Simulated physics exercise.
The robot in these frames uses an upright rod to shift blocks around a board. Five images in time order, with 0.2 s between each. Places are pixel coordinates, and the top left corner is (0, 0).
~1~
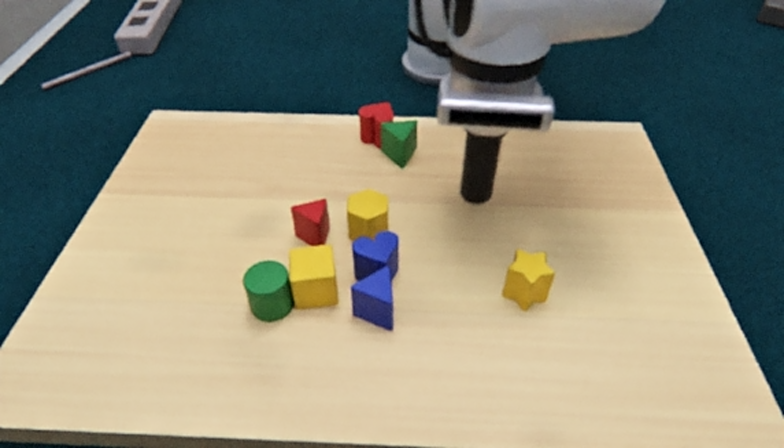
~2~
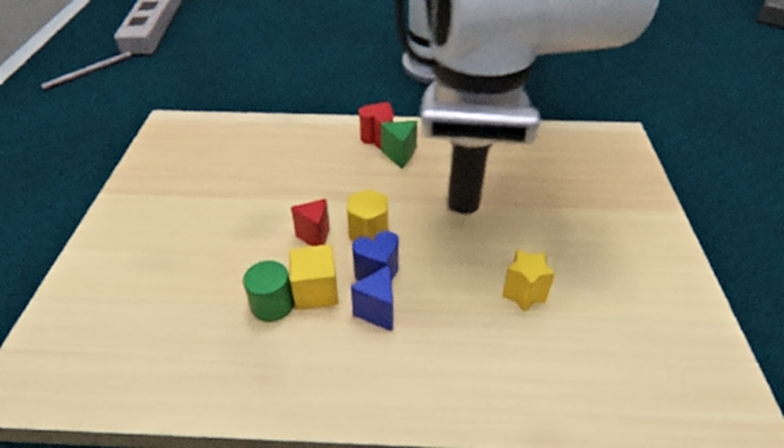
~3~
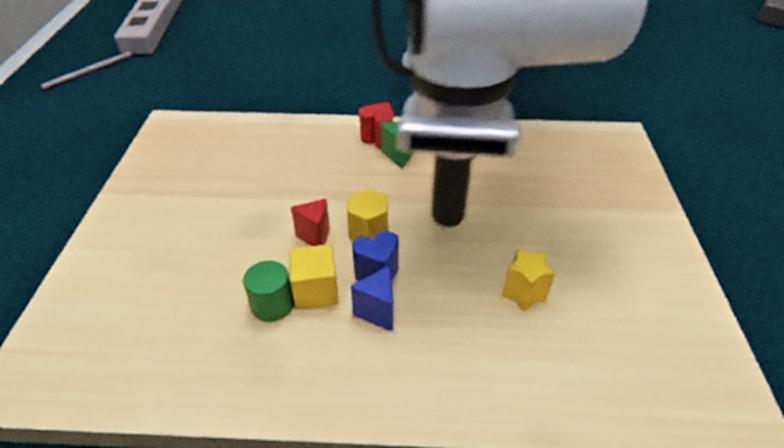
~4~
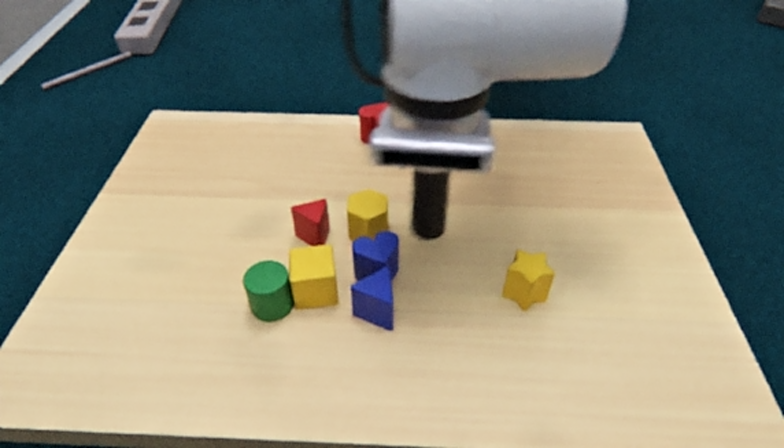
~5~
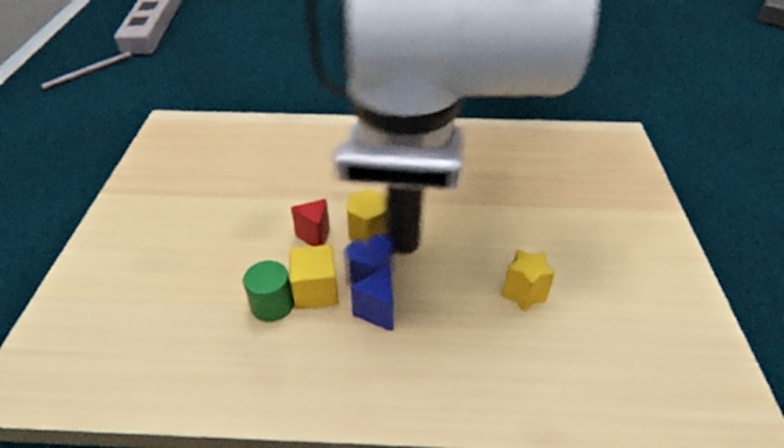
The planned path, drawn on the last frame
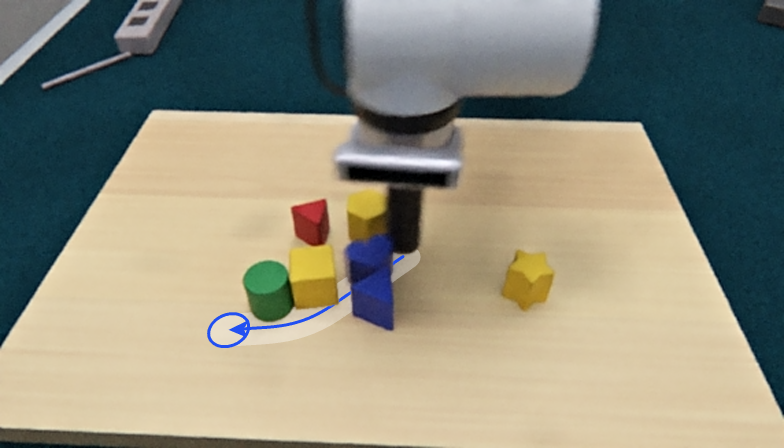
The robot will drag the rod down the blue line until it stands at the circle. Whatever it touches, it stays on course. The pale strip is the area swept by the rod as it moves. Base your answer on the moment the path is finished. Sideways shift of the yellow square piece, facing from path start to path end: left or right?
Shifted right.
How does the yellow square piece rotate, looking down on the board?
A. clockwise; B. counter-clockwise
Option A.
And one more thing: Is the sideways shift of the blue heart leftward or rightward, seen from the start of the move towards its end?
Moves left.
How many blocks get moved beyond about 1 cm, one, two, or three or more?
By the end of the path, three or more blocks have moved more than about a centimetre.
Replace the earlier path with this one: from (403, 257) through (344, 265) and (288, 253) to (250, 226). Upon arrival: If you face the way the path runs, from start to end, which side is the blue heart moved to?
Heads left.
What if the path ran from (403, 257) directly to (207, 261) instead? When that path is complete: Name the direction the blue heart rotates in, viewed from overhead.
Turns anticlockwise.
Path on the board, from (403, 257) over (355, 289) and (299, 322) to (229, 330).
On the path given first. One third of the way, rod at (354, 276); green circular block at (216, 285); yellow square piece at (263, 281); blue heart at (313, 281), turned 15° clockwise.
Two thirds of the way, rod at (295, 309); green circular block at (171, 283); yellow square piece at (211, 296), turned 40° clockwise; blue heart at (249, 318).
At the end, rod at (224, 317); green circular block at (140, 280); yellow square piece at (171, 303), turned 25° clockwise; blue heart at (204, 340), turned 80° anticlockwise; blue triangular block in place.
